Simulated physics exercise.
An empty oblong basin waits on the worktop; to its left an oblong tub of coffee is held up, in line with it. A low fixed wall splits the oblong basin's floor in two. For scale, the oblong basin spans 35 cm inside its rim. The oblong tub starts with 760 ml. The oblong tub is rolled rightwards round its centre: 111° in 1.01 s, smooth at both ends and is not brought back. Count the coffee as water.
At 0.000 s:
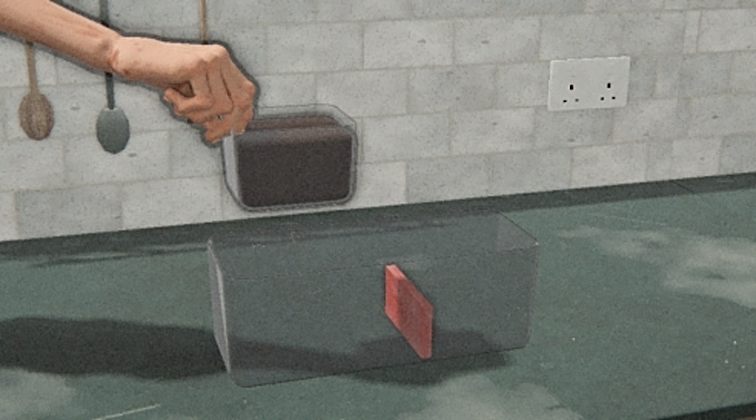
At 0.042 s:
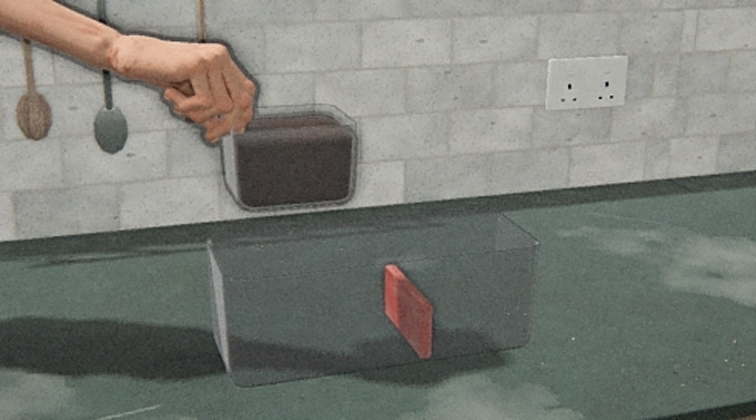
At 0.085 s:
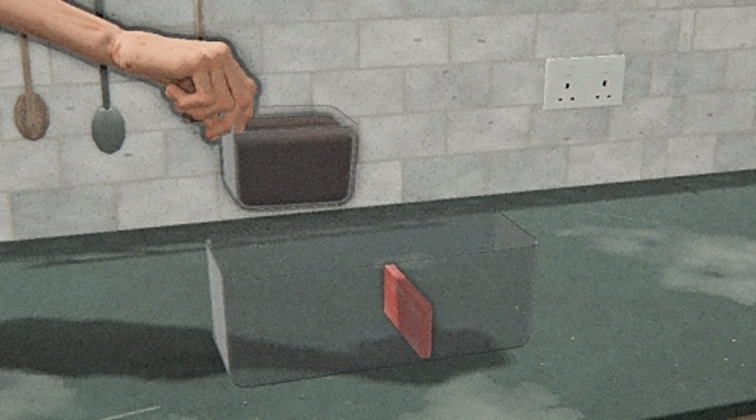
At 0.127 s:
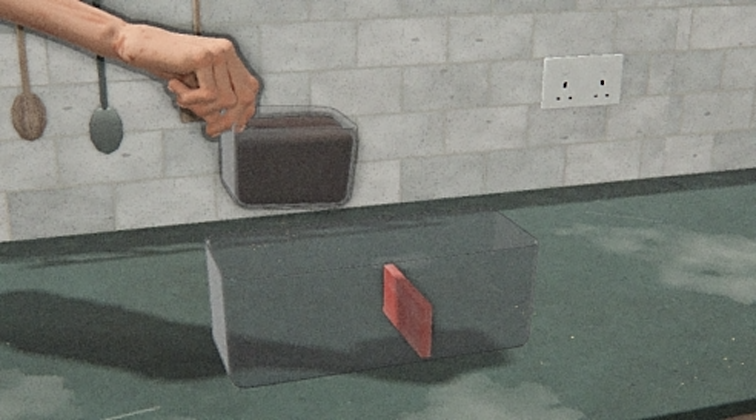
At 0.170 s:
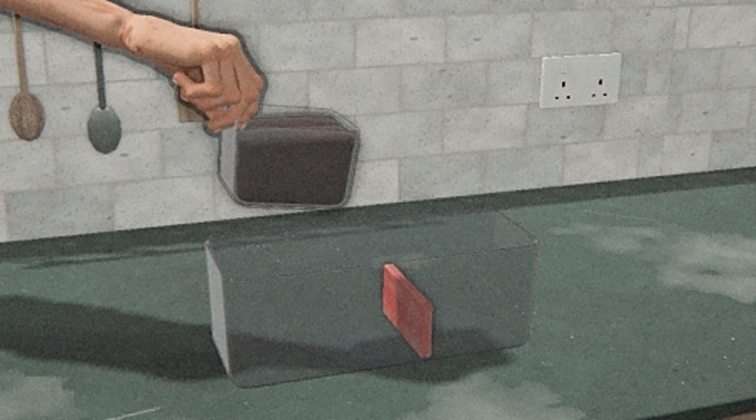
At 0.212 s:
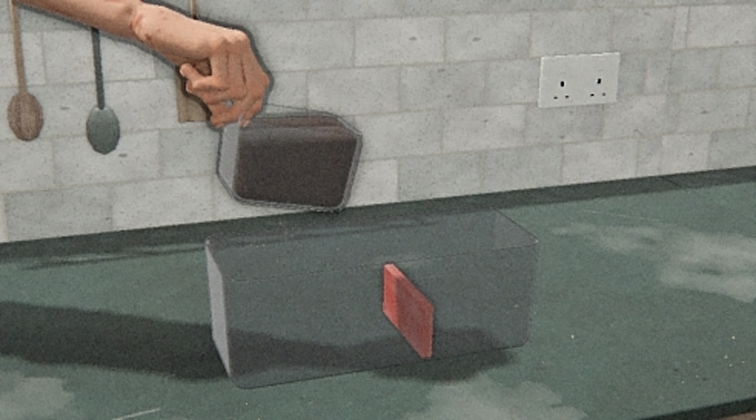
The video shows a hand holding a clear oblong tub of dark coffee above the left part of an empty transparent basin with a red dividing wall on a green worktop, then gradually tilting the tub slightly rightwards.
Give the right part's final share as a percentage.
Roughly 40 per cent is past the wall.
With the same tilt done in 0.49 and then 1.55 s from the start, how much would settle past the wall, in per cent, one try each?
First 15, then 50 per cent.
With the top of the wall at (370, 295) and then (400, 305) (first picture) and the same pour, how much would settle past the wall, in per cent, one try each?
First 80, then 60 per cent.
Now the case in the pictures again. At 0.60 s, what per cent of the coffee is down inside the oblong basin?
Near 16 in a hundred.
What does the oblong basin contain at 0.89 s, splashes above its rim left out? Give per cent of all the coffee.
Near 86 in a hundred.
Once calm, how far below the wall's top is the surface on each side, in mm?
Left about 44 mm, right about 42 mm.
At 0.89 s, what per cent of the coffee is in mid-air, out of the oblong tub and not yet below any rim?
Near 5 in a hundred.
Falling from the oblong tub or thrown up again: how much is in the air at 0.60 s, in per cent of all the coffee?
Near 28 in a hundred.
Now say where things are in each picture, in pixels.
Tilt 0°; pouring edge (345, 116); surface from (229, 133) to (342, 126); the oblong basin's rim runs from (216, 259) to (518, 228); the wall's top is at (408, 287), in the first frame.
Tilt 0°; pouring edge (345, 116); surface from (229, 133) to (341, 125), in the second frame.
Tilt 2°; pouring edge (345, 117); surface from (229, 132) to (341, 125), in the third frame.
Tilt 4°; pouring edge (346, 119); surface from (230, 131) to (341, 126), in the fourth frame.
Tilt 8°; pouring edge (348, 122); surface from (230, 131) to (343, 126), in the fifth frame.
Tilt 12°; pouring edge (350, 127); surface from (232, 132) to (346, 126), in the sixth frame.
By 0.60 s the tilt is 72° and 56 per cent is still to pour, 8 is left of the wall and 9 right of it.
By 0.89 s the tilt is 107° and 9 per cent is still to pour, 46 is left of the wall and 40 right of it.
By 1.19 s the tilt is 111° and 0 per cent is still to pour, 58 is left of the wall and 40 right of it.
By 1.51 s the tilt is 111° and 0 per cent is still to pour, 58 is left of the wall and 40 right of it.
At rest 58 per cent lies left of the wall, 40 right of it and 2 outside.
